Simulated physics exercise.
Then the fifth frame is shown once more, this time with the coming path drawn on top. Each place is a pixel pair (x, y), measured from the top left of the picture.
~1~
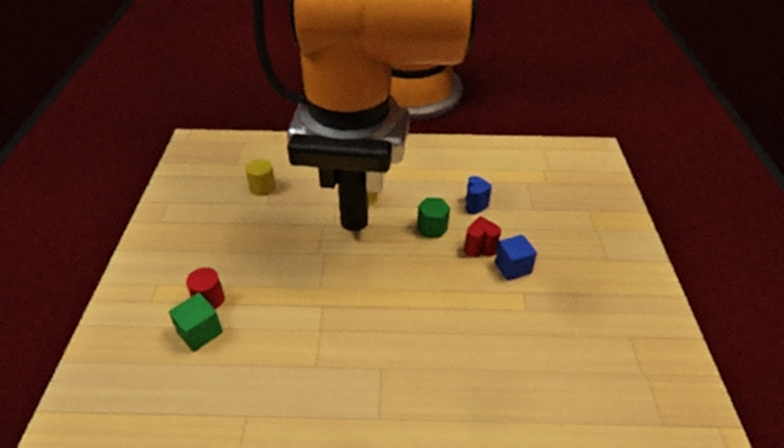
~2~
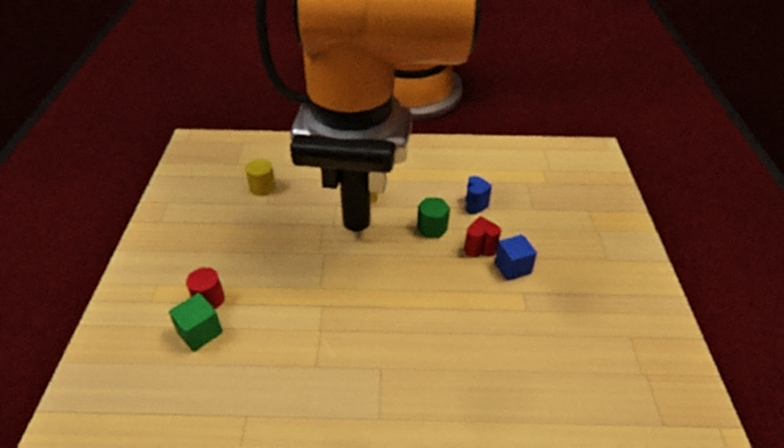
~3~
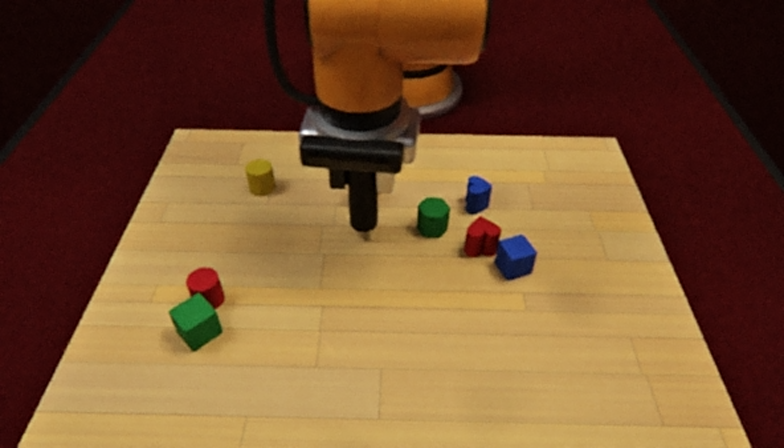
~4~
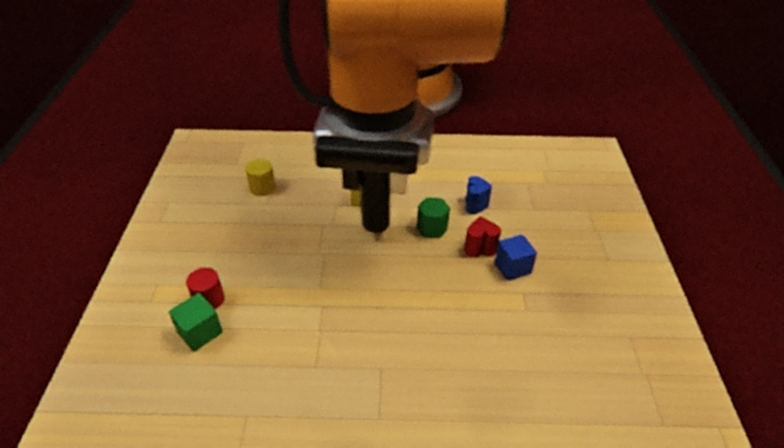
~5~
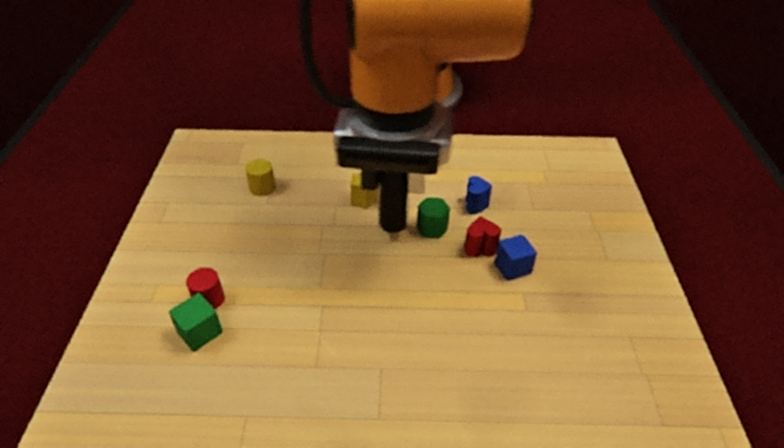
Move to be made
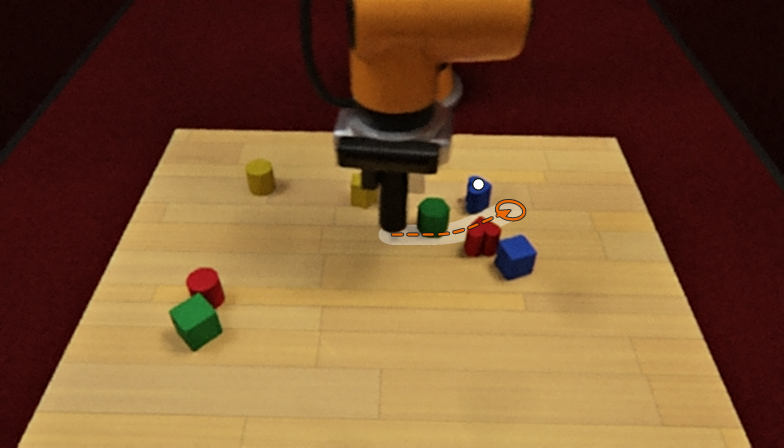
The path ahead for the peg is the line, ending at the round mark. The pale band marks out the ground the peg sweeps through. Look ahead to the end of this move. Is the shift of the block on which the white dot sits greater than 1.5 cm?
I'd say yes.
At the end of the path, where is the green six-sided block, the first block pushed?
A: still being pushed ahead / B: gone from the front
Answer: A.
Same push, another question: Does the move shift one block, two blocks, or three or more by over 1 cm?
Two blocks, no more.
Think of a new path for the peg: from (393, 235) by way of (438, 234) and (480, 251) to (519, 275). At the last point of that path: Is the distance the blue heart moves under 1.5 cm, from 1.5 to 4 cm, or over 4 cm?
Displacement: Within 1.5 cm.
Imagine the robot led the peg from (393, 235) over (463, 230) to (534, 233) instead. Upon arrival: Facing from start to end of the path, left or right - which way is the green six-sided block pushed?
It is pushed towards the left-hand side.
Path on the board, from (393, 235) via (437, 234) and (477, 225), ending at (511, 210); the dot is on the blue heart.
What follows on the original path. One third of the way, peg (438, 223); green six-sided block (463, 202), turned 20° anticlockwise.
Two thirds of the way, peg (479, 213); green six-sided block (502, 193), turned 15° anticlockwise; blue heart (493, 176), turned 80° anticlockwise.
At the end, peg (513, 199); green six-sided block (536, 180); blue heart (496, 174), turned 120° anticlockwise; red heart in place.
